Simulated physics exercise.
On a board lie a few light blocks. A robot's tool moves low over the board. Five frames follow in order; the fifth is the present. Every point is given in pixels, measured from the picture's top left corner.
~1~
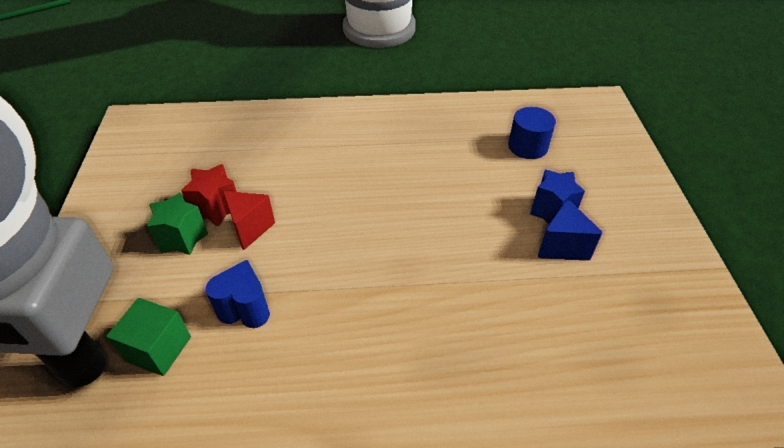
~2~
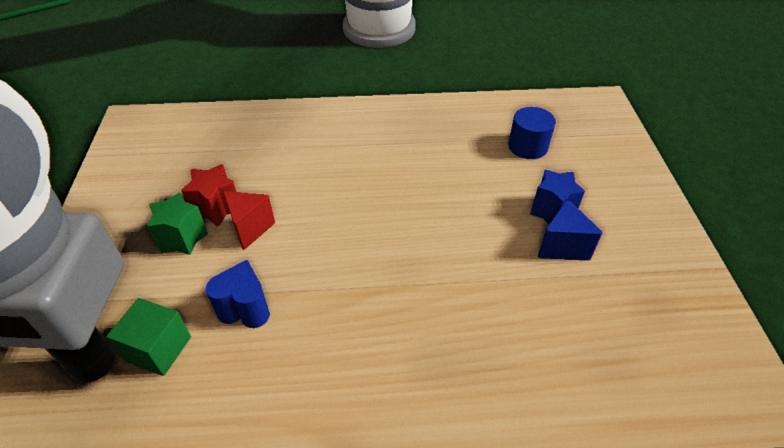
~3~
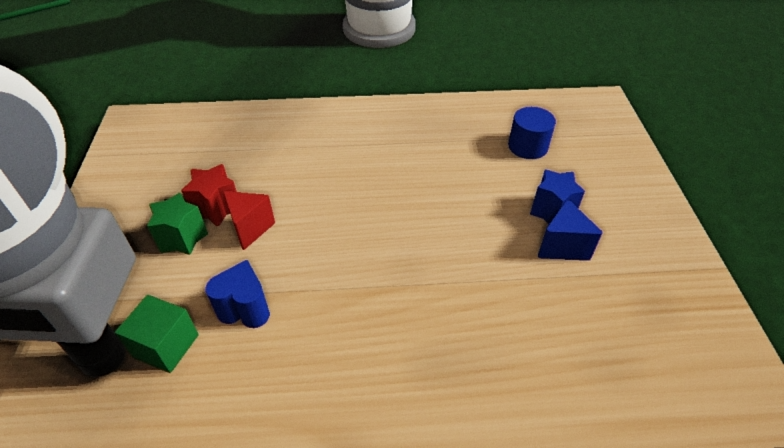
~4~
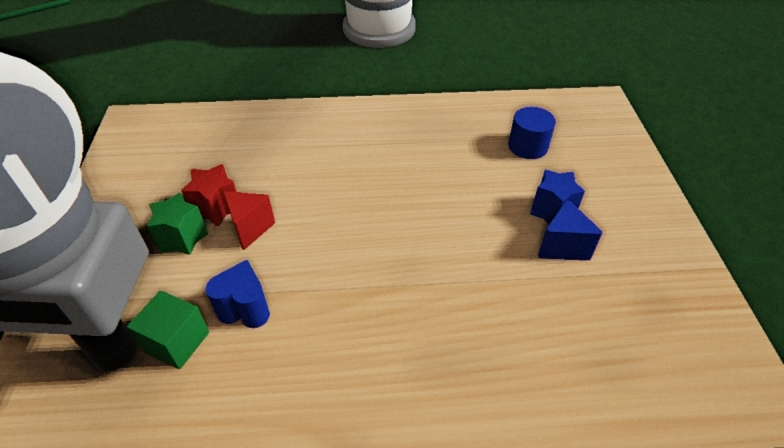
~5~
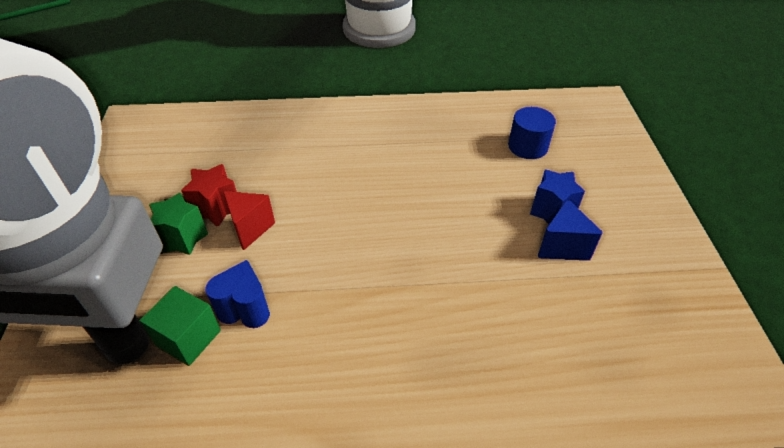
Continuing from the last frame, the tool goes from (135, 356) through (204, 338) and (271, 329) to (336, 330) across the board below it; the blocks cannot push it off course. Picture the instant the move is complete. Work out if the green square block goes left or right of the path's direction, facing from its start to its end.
Slides right.
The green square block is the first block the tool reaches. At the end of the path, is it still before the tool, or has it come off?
Expect to find it ahead of the tool.
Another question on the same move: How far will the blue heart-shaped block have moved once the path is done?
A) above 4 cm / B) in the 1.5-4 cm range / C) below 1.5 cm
A - above 4 cm.
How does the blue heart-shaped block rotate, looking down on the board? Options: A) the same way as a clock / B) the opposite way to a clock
My answer is option B.
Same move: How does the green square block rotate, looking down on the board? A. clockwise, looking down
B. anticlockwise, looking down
A
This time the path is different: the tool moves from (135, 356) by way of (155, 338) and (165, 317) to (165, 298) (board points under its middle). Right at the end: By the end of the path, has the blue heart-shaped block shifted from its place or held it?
My prediction: It moves.
On the path given first. One third of the way, tool at (200, 328); green square block at (244, 306), turned 25° clockwise; blue heart-shaped block at (280, 267), turned 60° anticlockwise.
Two thirds of the way, tool at (269, 320); green square block at (308, 312), turned 60° clockwise; blue heart-shaped block at (300, 263), turned 115° anticlockwise.
At the end, tool at (335, 321); green square block at (370, 327), turned 100° clockwise; blue heart-shaped block at (300, 263), turned 115° anticlockwise.
